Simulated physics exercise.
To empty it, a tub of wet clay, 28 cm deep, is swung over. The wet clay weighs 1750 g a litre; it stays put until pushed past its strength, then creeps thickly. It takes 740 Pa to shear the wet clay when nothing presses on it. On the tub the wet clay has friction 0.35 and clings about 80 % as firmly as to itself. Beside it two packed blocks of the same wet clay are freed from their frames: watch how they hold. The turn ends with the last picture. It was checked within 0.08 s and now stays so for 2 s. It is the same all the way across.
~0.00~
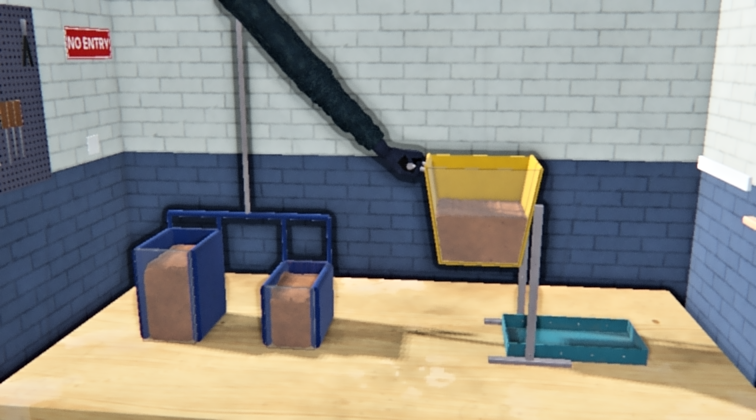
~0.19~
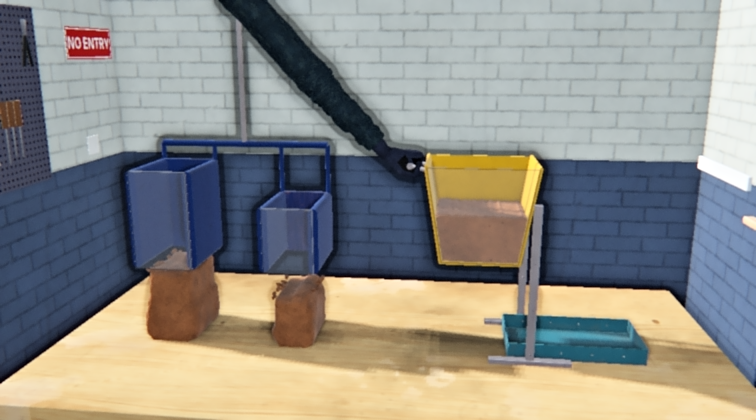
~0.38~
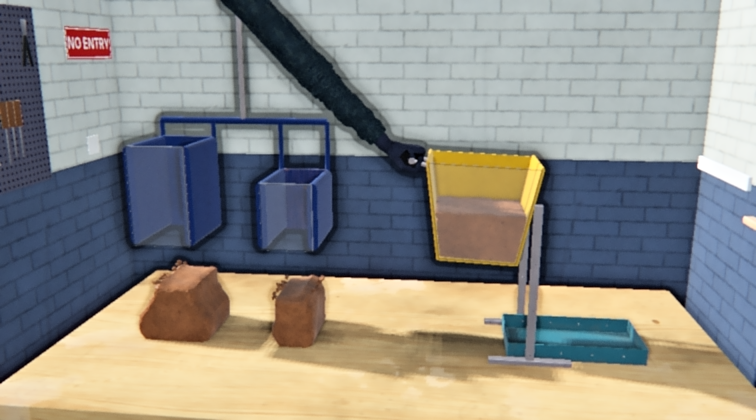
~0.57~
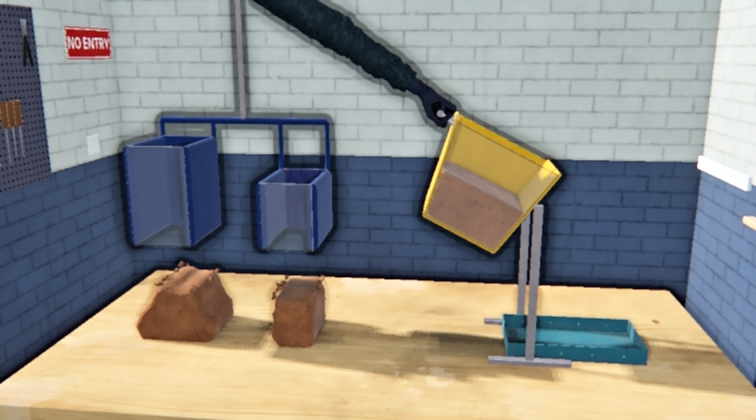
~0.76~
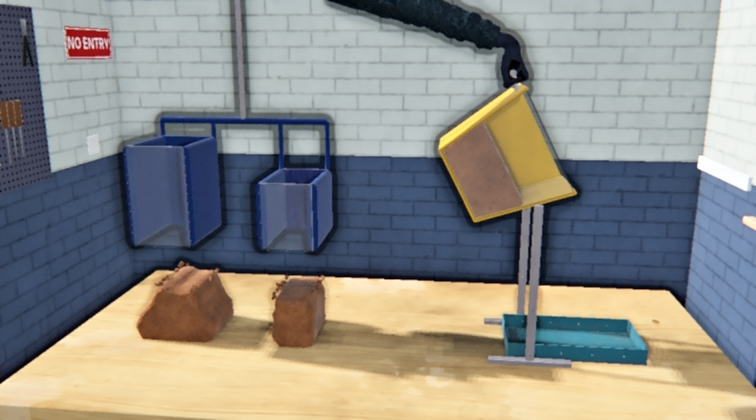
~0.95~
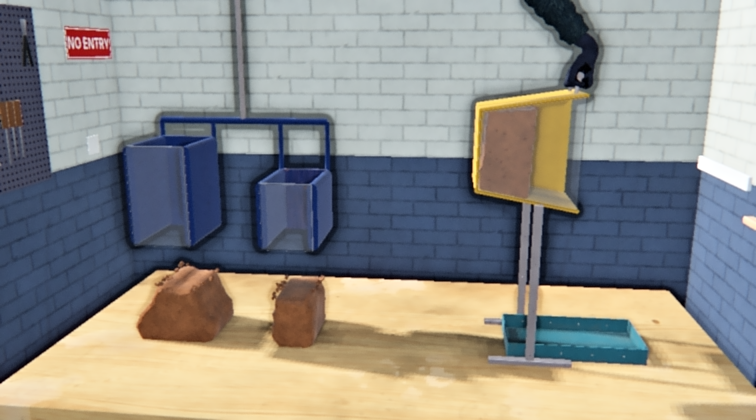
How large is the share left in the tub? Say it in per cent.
It comes to some 58 %.
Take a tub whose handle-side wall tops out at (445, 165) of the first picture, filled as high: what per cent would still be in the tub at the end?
In that case some 100 per cent.
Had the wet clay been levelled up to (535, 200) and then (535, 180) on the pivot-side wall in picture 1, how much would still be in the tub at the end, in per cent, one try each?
In turn about 50 %, 40 %.
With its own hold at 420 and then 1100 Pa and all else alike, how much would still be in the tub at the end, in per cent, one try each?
In turn about 60 %, 100 %.
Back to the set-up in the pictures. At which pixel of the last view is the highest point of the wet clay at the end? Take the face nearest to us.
Near (498, 160).
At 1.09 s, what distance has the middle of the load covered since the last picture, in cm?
Roughly 5 cm.
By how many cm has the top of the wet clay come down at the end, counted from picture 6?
Roughly 14 cm.
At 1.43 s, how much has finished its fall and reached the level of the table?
About 0 %.
By 1.09 s, the tub is at 91 degrees and holds 100 %.
By 1.26 s, the tub is at 91 degrees and holds 97 %.
By 1.43 s, the tub is at 91 degrees and holds 75 %.
By 1.60 s, the tub is at 91 degrees and holds 62 %.
By 2.95 s, at the end, the tub is at 91 degrees and holds 58 %.
